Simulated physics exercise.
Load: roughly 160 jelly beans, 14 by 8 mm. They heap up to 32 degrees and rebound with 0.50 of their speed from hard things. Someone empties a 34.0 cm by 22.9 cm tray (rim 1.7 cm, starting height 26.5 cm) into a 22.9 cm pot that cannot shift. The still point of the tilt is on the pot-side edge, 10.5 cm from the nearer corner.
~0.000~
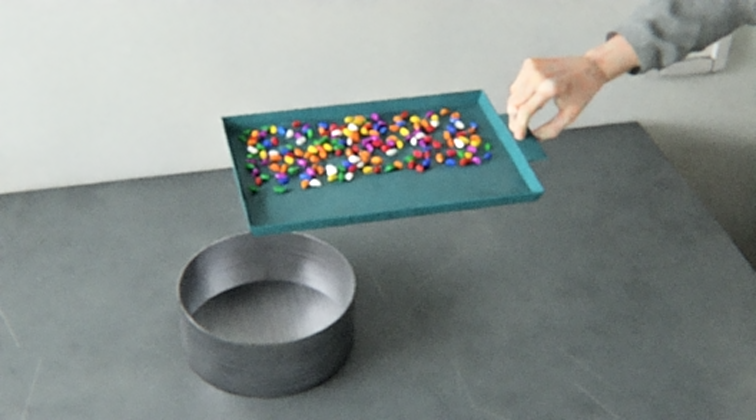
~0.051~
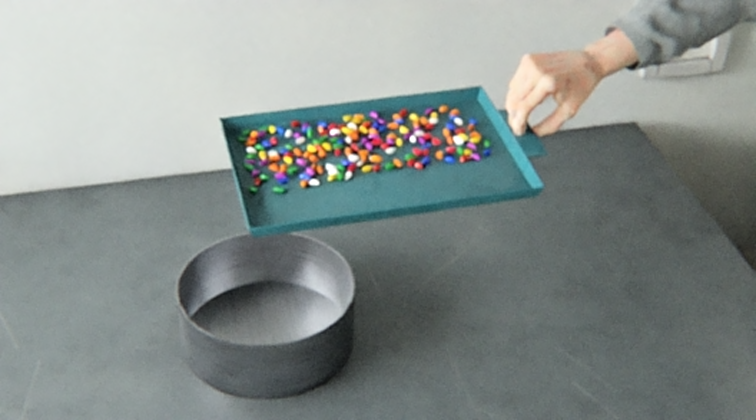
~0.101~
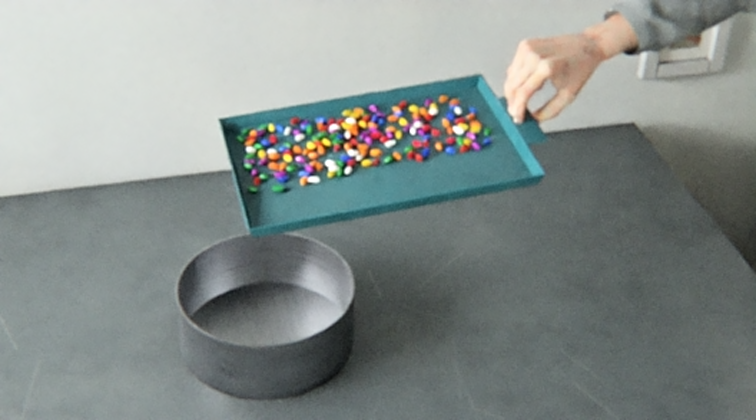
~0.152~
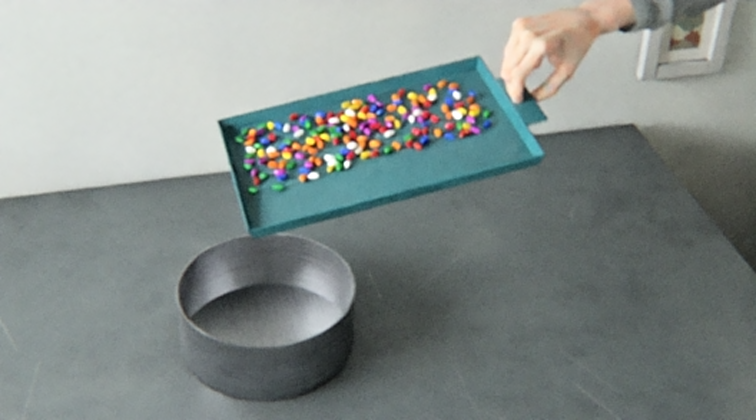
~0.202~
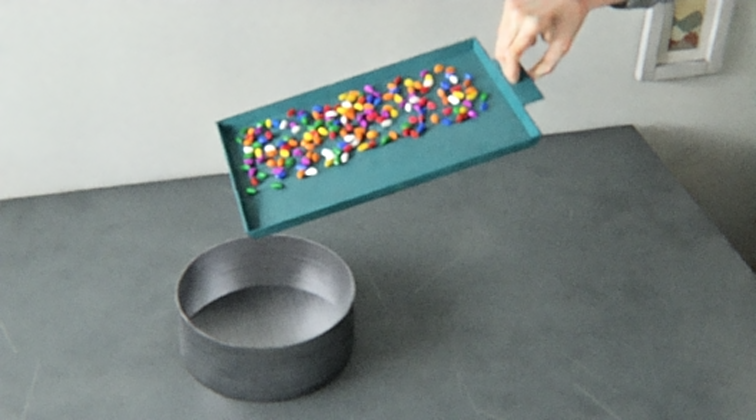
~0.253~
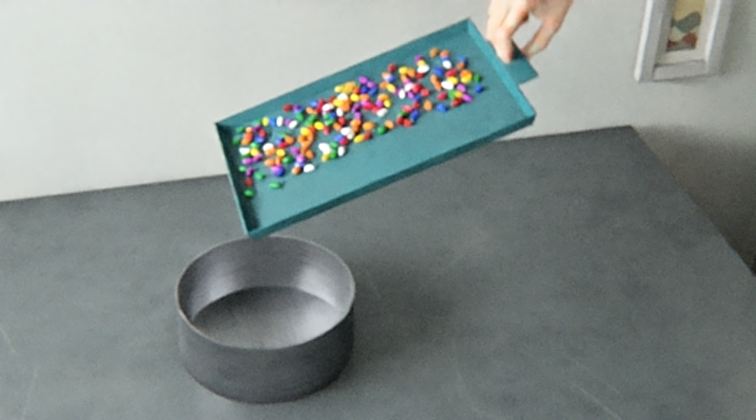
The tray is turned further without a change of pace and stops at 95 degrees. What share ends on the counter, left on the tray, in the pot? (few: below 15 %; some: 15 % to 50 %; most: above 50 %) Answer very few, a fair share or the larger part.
On the counter: The larger part; left on the tray: Very few; in the pot: A fair share.
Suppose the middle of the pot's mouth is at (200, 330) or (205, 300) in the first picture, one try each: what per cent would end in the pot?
Some 60 and 80 per cent.
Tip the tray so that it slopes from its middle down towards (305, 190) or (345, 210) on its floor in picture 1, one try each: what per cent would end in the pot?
Some 30 and 35 per cent.
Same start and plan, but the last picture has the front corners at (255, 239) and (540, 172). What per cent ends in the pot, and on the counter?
Pot 40, counter 60.
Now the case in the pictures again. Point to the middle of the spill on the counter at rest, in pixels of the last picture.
Near (100, 345).
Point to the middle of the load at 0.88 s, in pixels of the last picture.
At about (193, 249).
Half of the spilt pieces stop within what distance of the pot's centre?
Roughly 26 cm.
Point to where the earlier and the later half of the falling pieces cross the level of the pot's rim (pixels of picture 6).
At about (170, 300), then at (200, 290).
After 0.63 s, tilt 56 degrees; the tray holds 100 %, the pot 0 %.
After 0.88 s, tilt 81 degrees; the tray holds 25 %, the pot 10 %.
After 1.23 s, tilt 95 degrees; the tray holds 0 %, the pot 35 %.
At rest (2.5 s), counter 60 %, tray 0 %, pot 40 %.
